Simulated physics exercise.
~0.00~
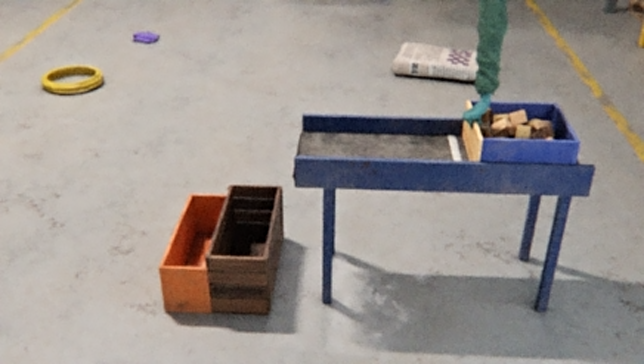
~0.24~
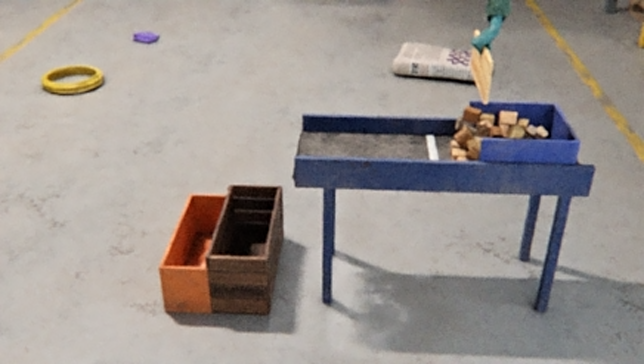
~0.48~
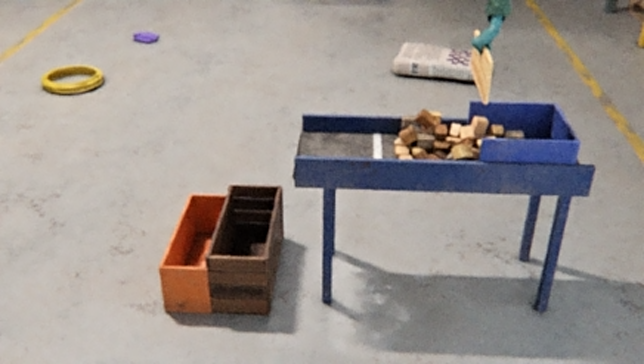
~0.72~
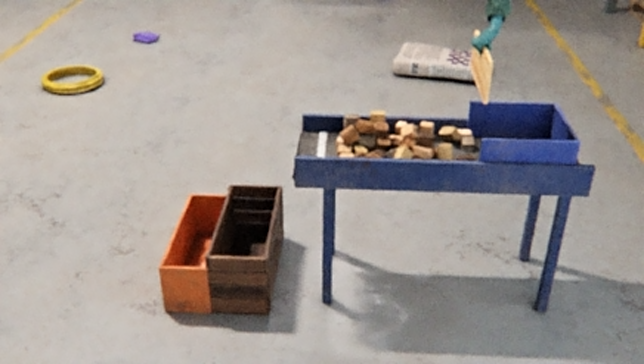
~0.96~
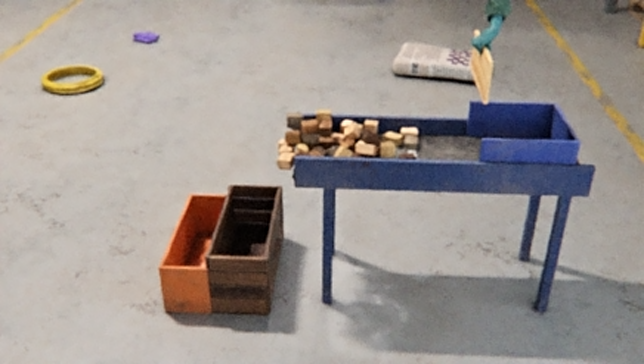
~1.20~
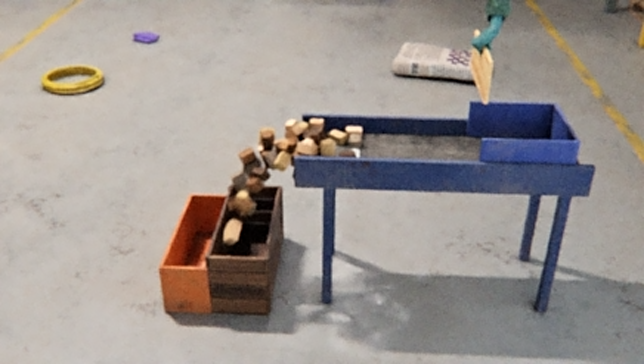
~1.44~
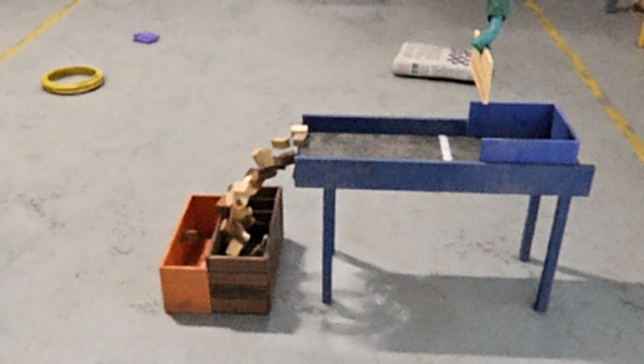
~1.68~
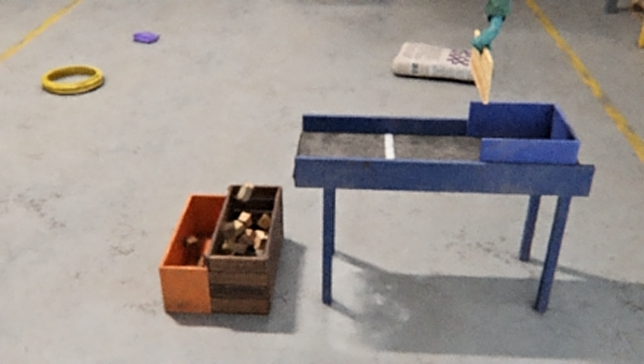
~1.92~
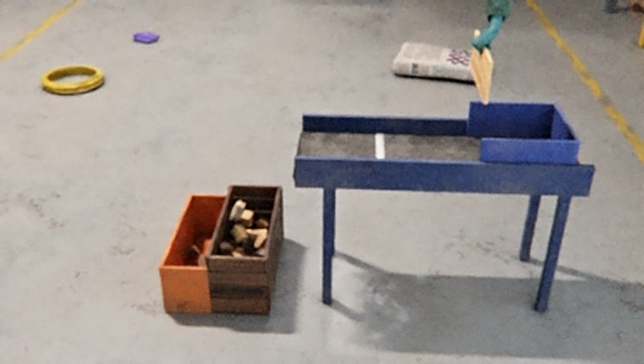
A hand in a teal sleeve lifted a gate on a blue table, and a heap of wooden blocks rode the belt left and spilled off the end, nearly all landing in the brown wooden tub, with a couple in the orange box beyond.
